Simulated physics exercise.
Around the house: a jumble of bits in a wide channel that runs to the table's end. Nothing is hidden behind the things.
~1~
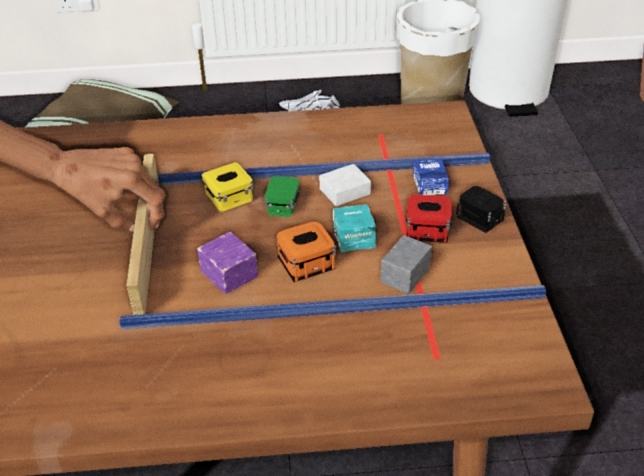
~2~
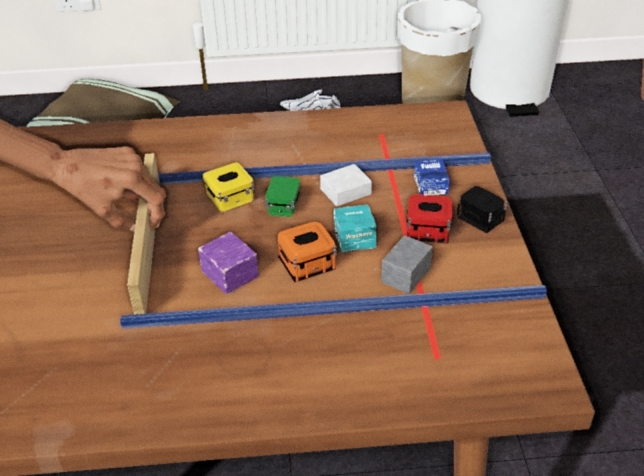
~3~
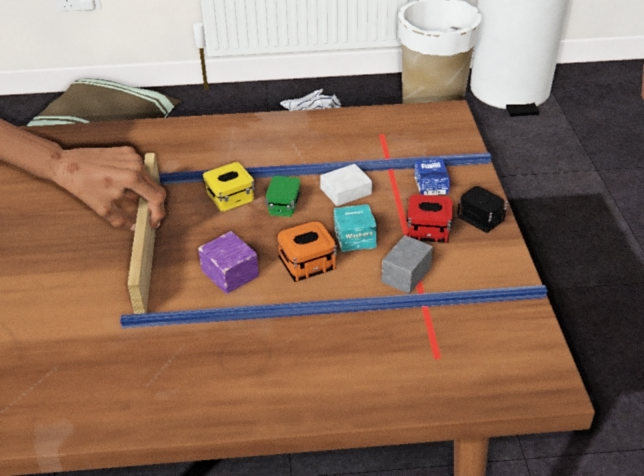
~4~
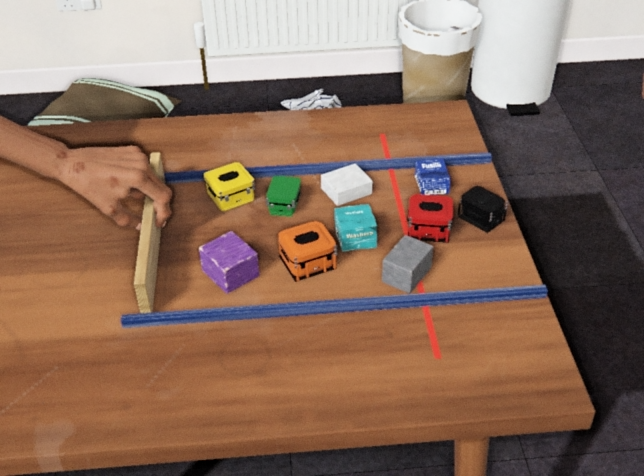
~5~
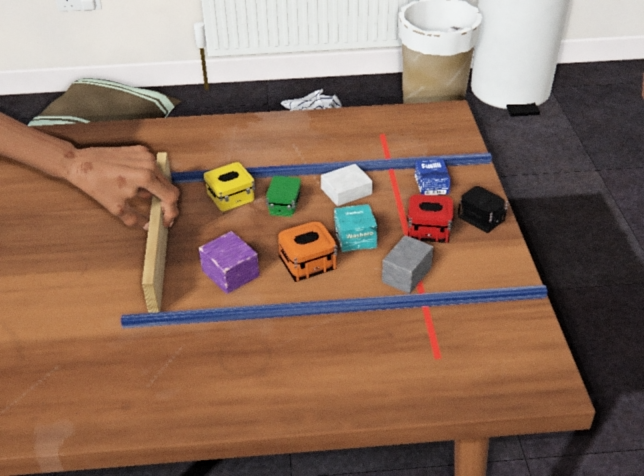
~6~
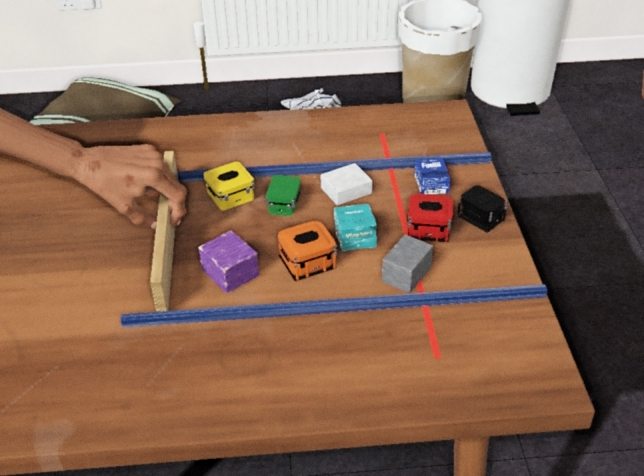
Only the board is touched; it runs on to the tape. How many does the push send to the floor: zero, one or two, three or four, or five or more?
As it turns out, the number that fall off is one or two.
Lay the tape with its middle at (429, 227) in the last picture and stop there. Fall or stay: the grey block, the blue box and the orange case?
The grey block holds on; the blue box is lost; the orange case holds on.
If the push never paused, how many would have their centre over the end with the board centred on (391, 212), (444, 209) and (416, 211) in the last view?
In that order 1, 3 and 1.
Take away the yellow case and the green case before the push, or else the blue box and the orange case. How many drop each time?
It would be 0 and 0.
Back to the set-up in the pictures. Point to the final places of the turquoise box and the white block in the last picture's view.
The turquoise box at (423, 214), the white block at (476, 171).
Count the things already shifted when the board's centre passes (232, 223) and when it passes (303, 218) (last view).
3 and 7.
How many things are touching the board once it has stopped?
That makes 3.
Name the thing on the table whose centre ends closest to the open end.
The black case.
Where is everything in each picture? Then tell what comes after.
Black case (481, 209); blue box (431, 177); red case (428, 218); board (145, 230); tape (404, 229), in the first frame.
Blue box (431, 177); green case (283, 197), in the second frame.
Red case (429, 218); turquoise box (355, 228), in the third frame.
Black case (482, 209); purple block (229, 262), in the fourth frame.
Blue box (432, 177); board (159, 228), in the fifth frame.
Black case (482, 208); blue box (432, 176); red case (430, 217); board (166, 227); tape (406, 228), in the sixth frame.
Early on, none off yet; black case at rest near (482, 208); blue box at rest near (432, 176); red case at rest near (430, 217).
A while later, none off yet; black case at rest near (482, 208); blue box travelled about its own width near (483, 169); red case at rest near (432, 216).
Finally, the number that fall off is one or two; lost, blue box.
